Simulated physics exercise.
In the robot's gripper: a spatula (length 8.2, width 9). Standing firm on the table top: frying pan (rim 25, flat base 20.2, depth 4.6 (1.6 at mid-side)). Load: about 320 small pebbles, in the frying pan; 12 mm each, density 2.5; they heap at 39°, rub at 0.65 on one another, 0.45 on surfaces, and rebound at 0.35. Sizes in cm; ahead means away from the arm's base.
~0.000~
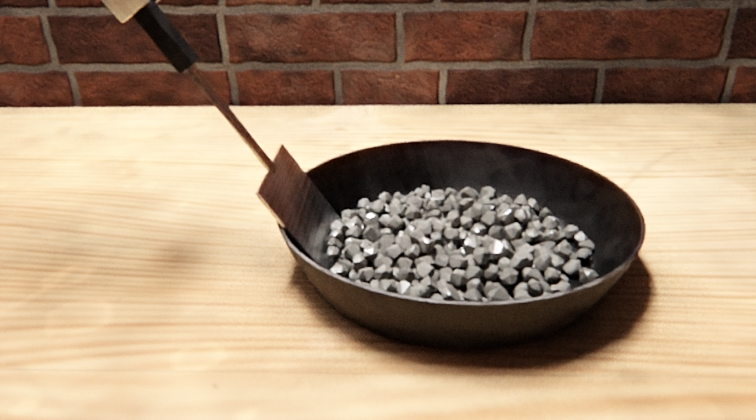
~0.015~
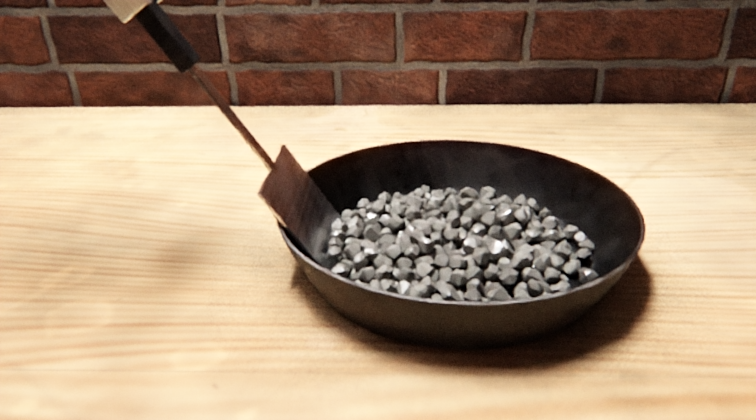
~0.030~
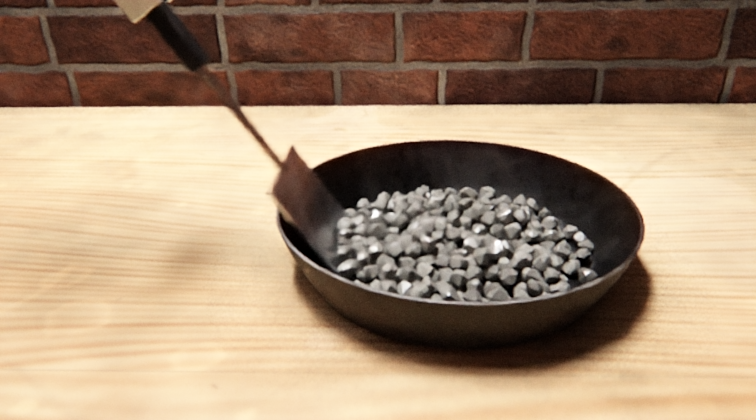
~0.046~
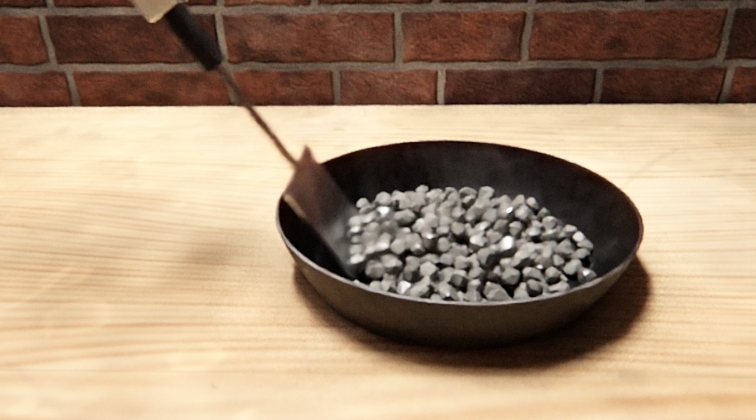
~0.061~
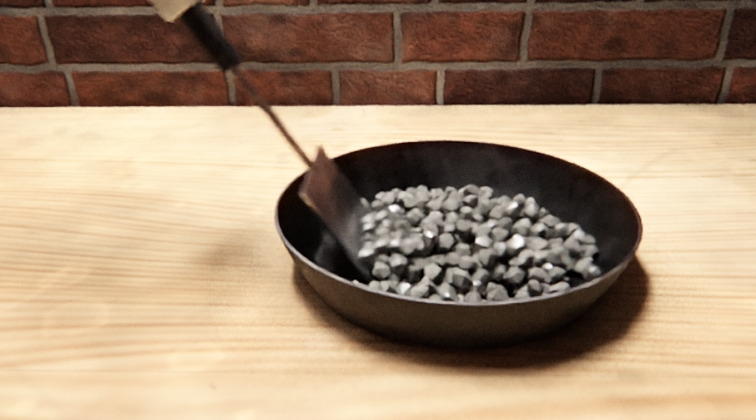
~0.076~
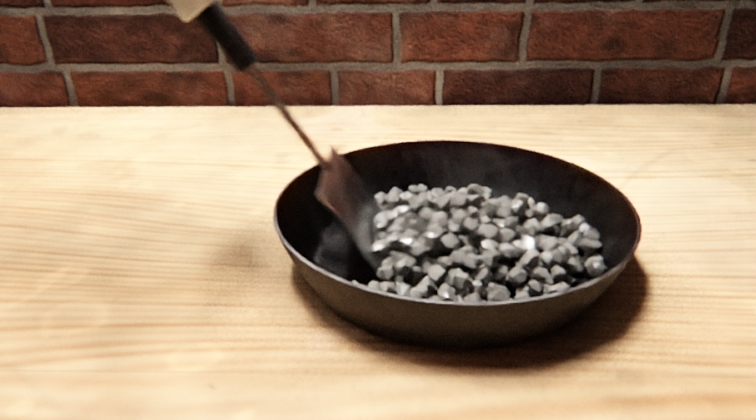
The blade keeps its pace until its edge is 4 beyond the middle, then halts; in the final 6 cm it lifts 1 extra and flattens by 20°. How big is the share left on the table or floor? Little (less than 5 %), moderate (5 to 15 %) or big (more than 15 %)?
On the table or floor the share is little, less than 5 %.
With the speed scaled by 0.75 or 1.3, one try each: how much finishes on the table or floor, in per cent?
Some 0 and 0 per cent.
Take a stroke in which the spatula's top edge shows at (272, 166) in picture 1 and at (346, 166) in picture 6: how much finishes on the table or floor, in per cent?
About 0 per cent.
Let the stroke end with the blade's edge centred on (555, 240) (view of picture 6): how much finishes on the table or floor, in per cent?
Some 5 per cent.
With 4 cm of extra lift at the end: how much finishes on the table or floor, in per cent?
About 0 per cent.
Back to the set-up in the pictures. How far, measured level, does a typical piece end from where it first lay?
About 5 cm.
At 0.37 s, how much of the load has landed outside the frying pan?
Roughly 0 per cent.
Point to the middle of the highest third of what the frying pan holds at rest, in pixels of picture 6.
Around (562, 228).
After 0.11 s, sloping 55°, highest piece 5 above the table; 323 in the frying pan.
After 0.15 s, sloping 47°, highest piece 5 above the table; 323 in the frying pan.
After 0.37 s, sloping 37°, highest piece 5 above the table; 319 in the frying pan, 3 on the table or floor, 1 on the blade or in flight.
After 1.42 s, sloping 37°, highest piece 5 above the table; 319 in the frying pan, 4 on the table or floor.
At rest, 319 in the frying pan, 4 on the table or floor. That is 1 % on the table or floor.
